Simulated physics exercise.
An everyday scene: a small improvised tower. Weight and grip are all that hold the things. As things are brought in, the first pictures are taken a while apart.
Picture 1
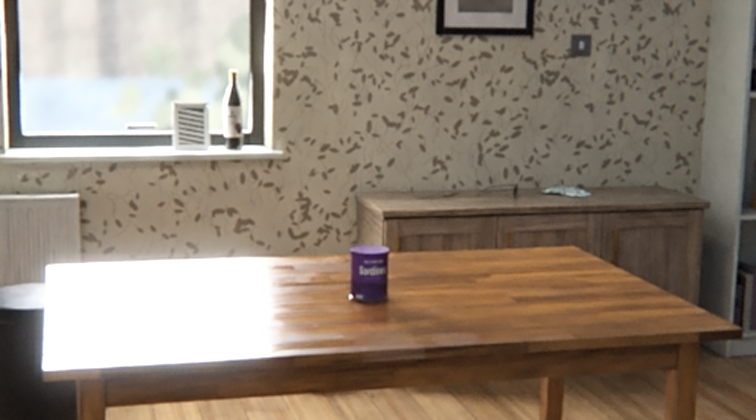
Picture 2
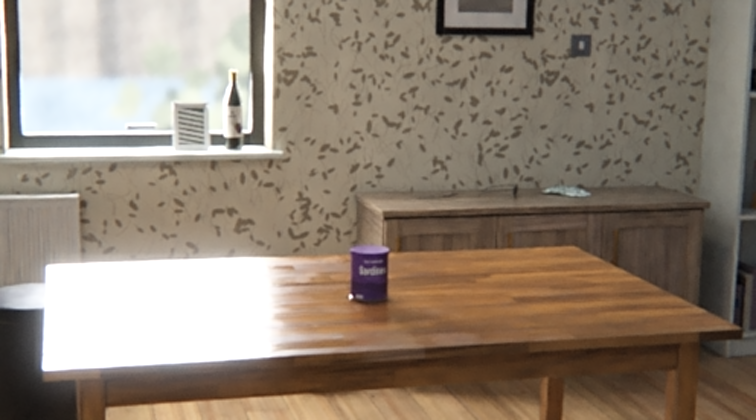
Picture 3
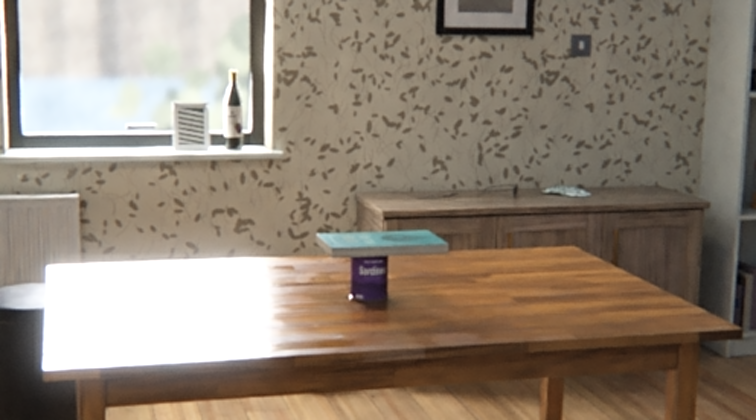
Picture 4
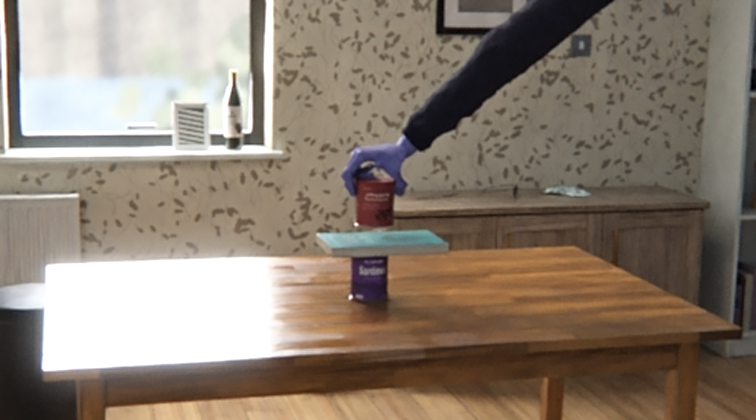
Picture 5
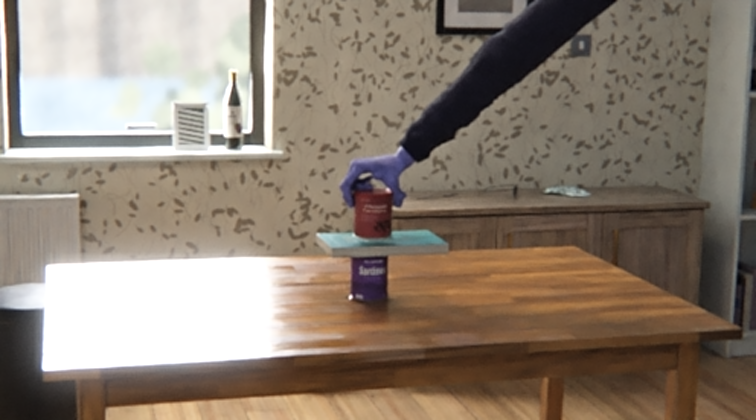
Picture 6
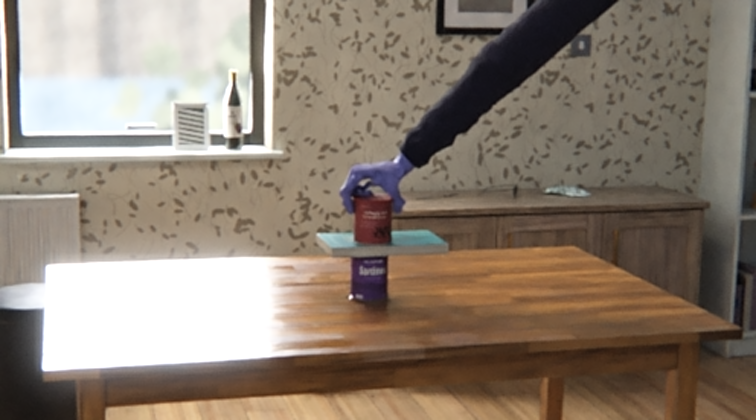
A gloved hand lowered a red tin onto a flat greenish board that had appeared on top of a purple tin on the wooden table, and kept hold of it there.
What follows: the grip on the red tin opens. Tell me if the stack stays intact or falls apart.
Honestly, the whole thing stays intact in the end.
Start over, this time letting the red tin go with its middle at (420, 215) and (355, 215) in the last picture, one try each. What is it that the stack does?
Try one: The stack collapses; try two: The stack remains standing.
Then, 0.30 s later than the last frame, all is still.
Then, 0.70 s later than the last frame, red tin resting near (373, 220).
When it is over, all 3 as before. End places, in pixels of the last picture, red tin near (373, 220). The stack keeps its balance.
